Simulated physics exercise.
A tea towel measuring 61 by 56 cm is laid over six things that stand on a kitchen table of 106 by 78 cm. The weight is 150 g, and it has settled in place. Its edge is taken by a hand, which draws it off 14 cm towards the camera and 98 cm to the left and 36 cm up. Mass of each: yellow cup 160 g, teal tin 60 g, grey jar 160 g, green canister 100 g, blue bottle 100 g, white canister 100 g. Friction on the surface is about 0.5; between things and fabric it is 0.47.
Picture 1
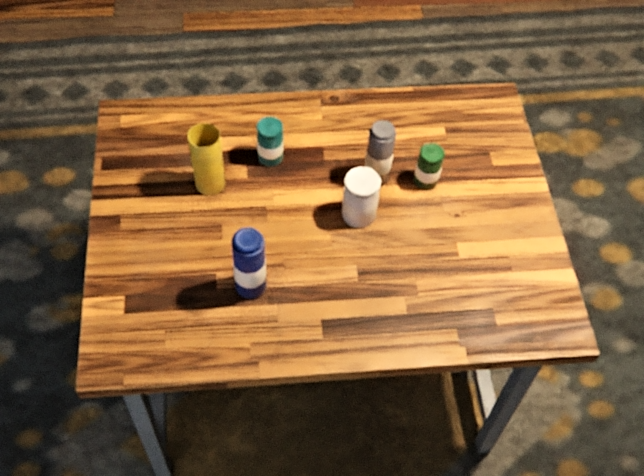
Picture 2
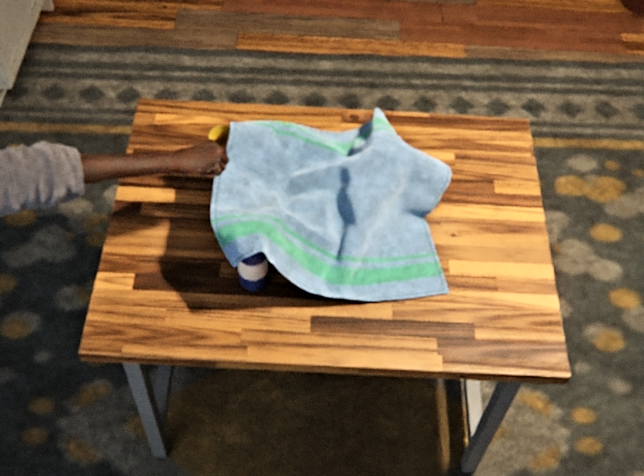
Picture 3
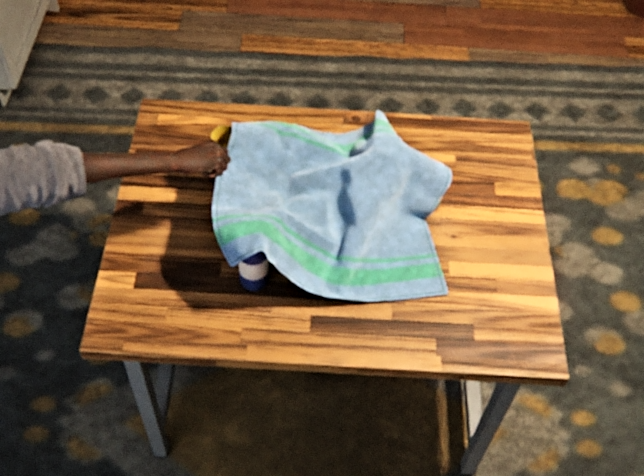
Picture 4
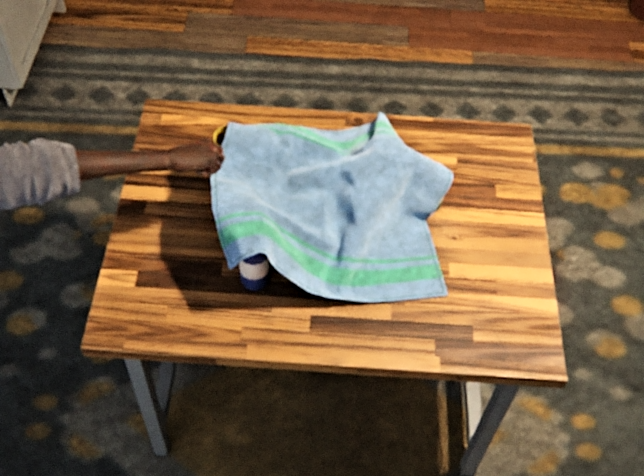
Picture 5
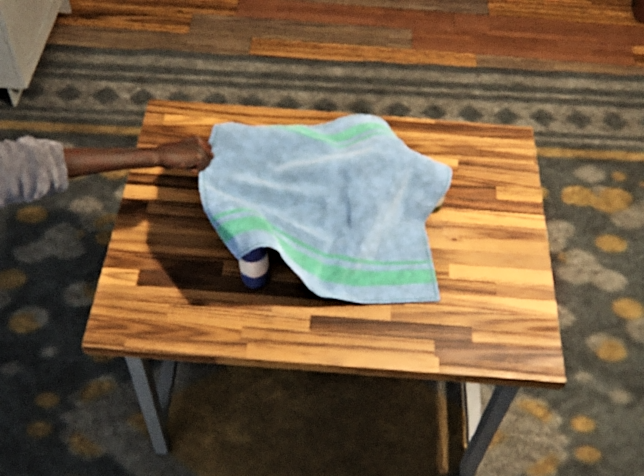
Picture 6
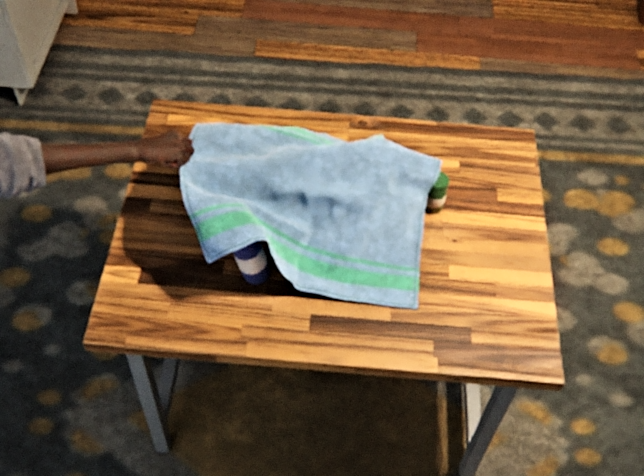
Blue tea towel with green stripes sliding slightly left over objects on a wooden table, pulled by a hand, uncovering a green canister.
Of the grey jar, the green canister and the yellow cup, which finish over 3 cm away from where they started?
Grey jar: Ends up farther; green canister: Stays close; yellow cup: Ends up farther.
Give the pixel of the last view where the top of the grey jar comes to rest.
Resting point is at approximately (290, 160).
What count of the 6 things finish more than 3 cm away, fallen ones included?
All told, 4.
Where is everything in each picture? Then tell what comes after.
Shows, teal tin (270, 126), 11 cm tall; green canister (432, 152), 11 cm tall; blue bottle (248, 238), 18 cm tall; white canister (363, 180), 12 cm tall; yellow cup (204, 135), 17 cm tall; grey jar (383, 129), 17 cm tall, in the first frame.
Shows, tea towel corners (234, 267) (233, 136) (412, 163) (449, 293); grip (218, 167), in the second frame.
Shows, tea towel corners (232, 267) (236, 143); grip (220, 167), in the third frame.
Shows, tea towel corners (230, 269) (239, 159); grip (214, 165), in the fourth frame.
Shows, tea towel corners (241, 261) (231, 163); grip (203, 162), in the fifth frame.
Shows, tea towel corners (209, 263) (211, 157) (415, 183) (417, 309); grip (184, 157), in the sixth frame.
Next, middle of the tea towel at (196, 181); grey jar on its side, 12 cm off its start, yellow cup 1 cm off its start, blue bottle on its side, 12 cm off its start.
Then, middle of the tea towel at (37, 164); grey jar on its side, 17 cm off its start, yellow cup on its side, 13 cm off its start, blue bottle on its side, 16 cm off its start.
After that, middle of the tea towel at a place out of view; grey jar on its side, 21 cm off its start at (307, 172), yellow cup on its side, 21 cm off its start at (163, 148), blue bottle on its side, 22 cm off its start at (179, 225).
Later, middle of the tea towel at a place out of view; yellow cup on its side, 28 cm off its start, grey jar on its side, 25 cm off its start, blue bottle on its side, 28 cm off its start.
At the end, middle of the tea towel at a place out of view; yellow cup over the edge, grey jar on its side, 26 cm off its start at (290, 160), green canister 0 cm off its start at (438, 179), blue bottle on its side, 40 cm off its start at (151, 172).
